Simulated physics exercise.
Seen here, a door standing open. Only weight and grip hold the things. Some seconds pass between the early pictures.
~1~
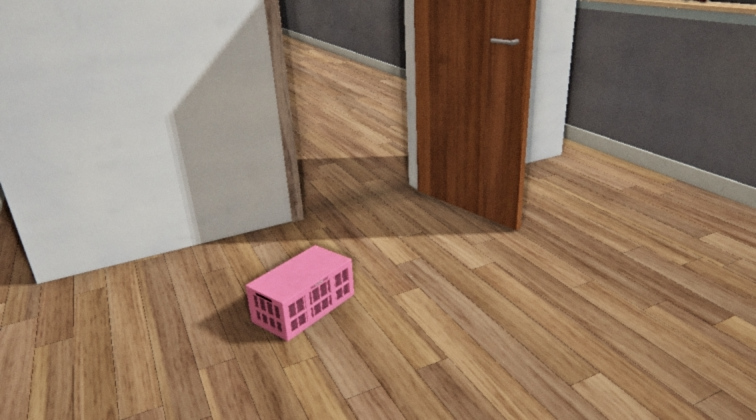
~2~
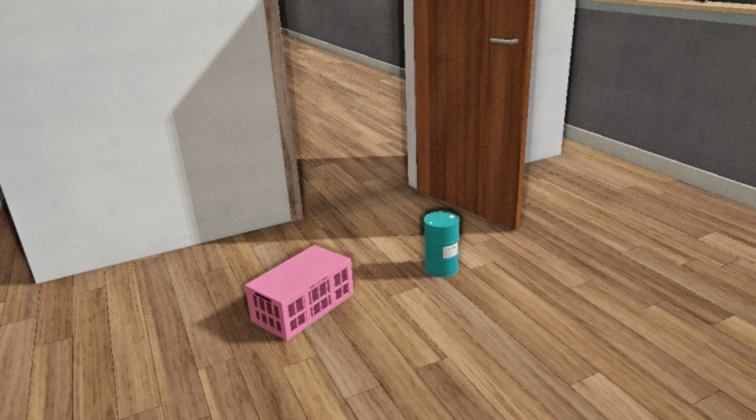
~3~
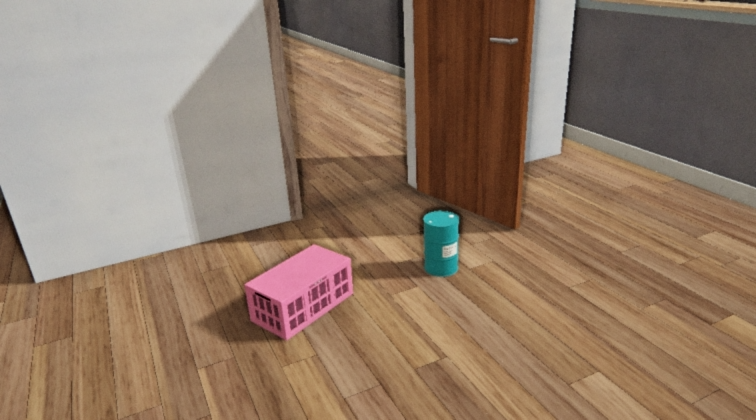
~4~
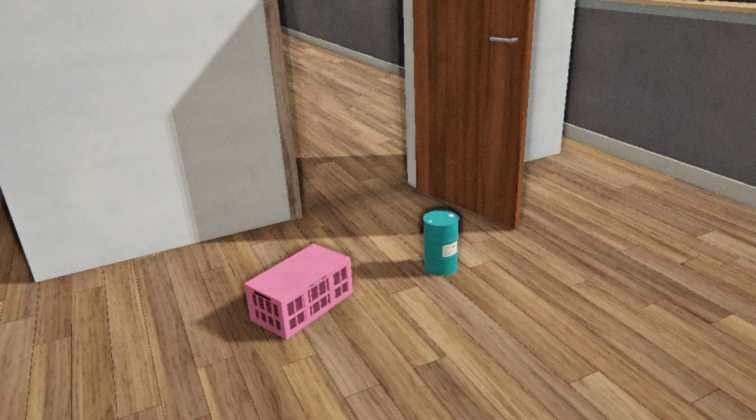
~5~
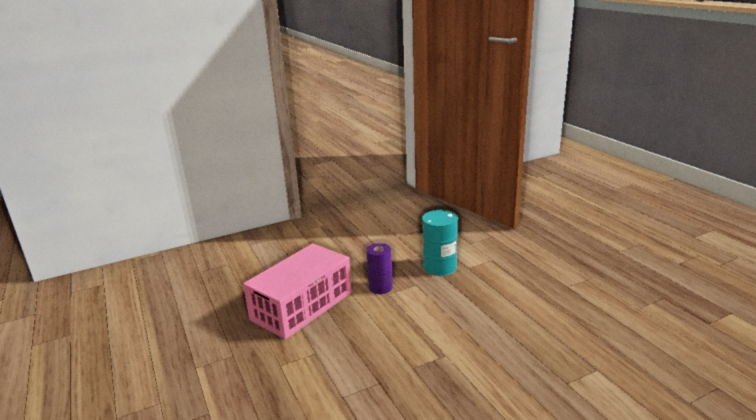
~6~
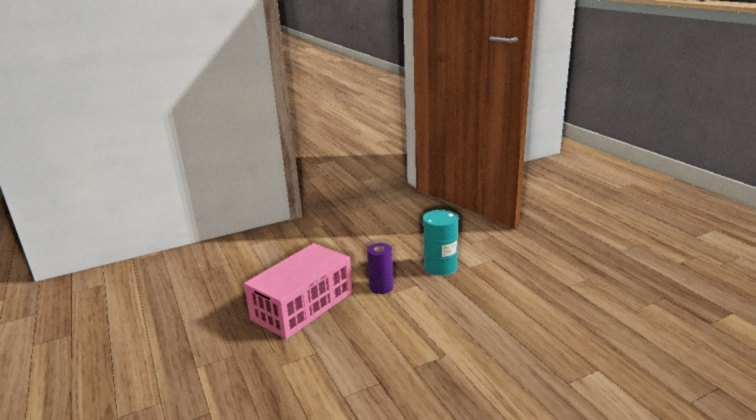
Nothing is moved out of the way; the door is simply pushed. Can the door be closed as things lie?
Here the door reaches the frame.
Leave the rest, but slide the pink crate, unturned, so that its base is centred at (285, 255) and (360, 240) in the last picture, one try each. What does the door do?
In the first case it closes; in the second case it jams.
Then, 1.20 s after the last picture, door 70° open.
Then, 2.00 s after the last picture, door 36° open.
At rest, door 0° open; all 3 in place. Seen from the same camera at the end, purple roll near (380, 268).
